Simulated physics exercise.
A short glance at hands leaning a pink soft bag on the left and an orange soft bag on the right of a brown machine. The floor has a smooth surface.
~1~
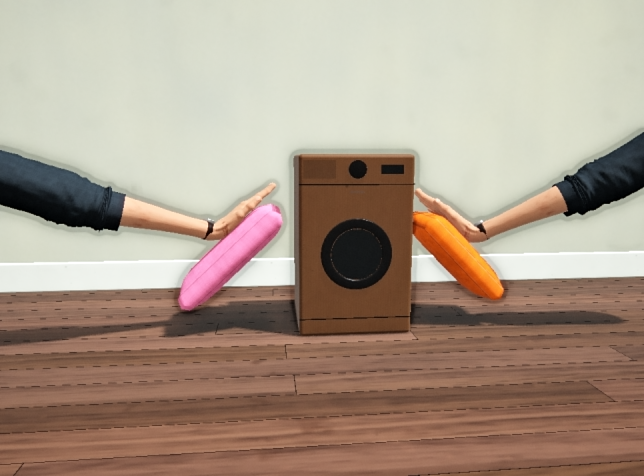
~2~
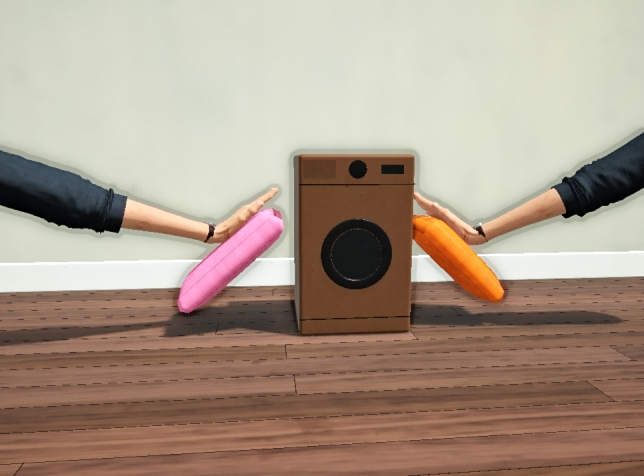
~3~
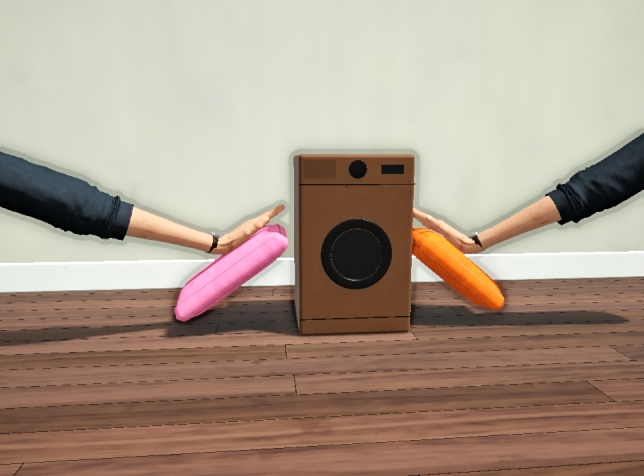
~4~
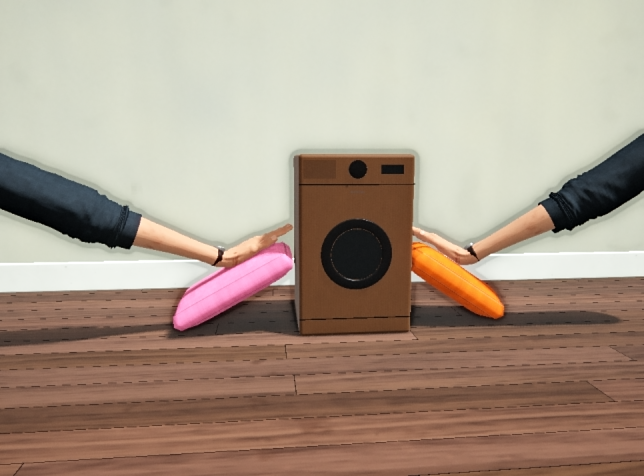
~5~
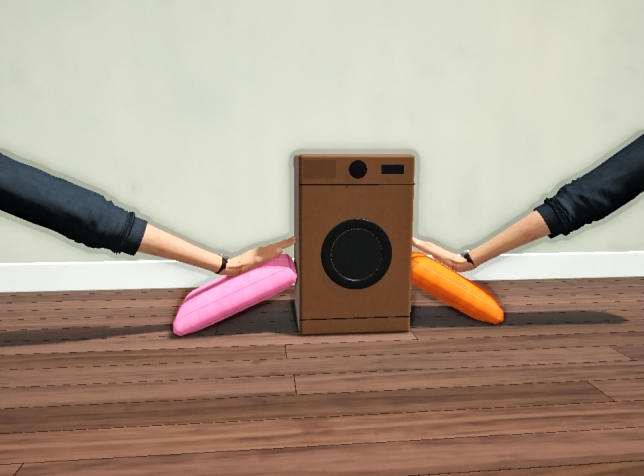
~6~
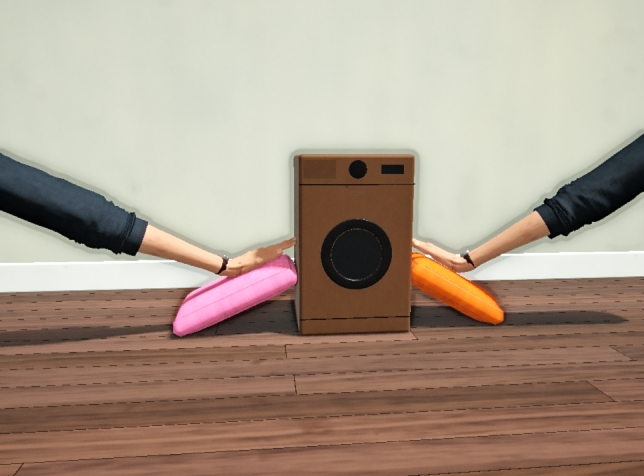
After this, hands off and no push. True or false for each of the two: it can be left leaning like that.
Pink soft bag: False; orange soft bag: False.
Then, 0.26 s later than the last view, pink soft bag flat on the floor near (233, 309); orange soft bag flat on the floor near (450, 303).
Finally, pink soft bag flat on the floor near (234, 310); orange soft bag flat on the floor near (449, 304). The pink soft bag slips and lies down and the orange soft bag slumps to the floor.
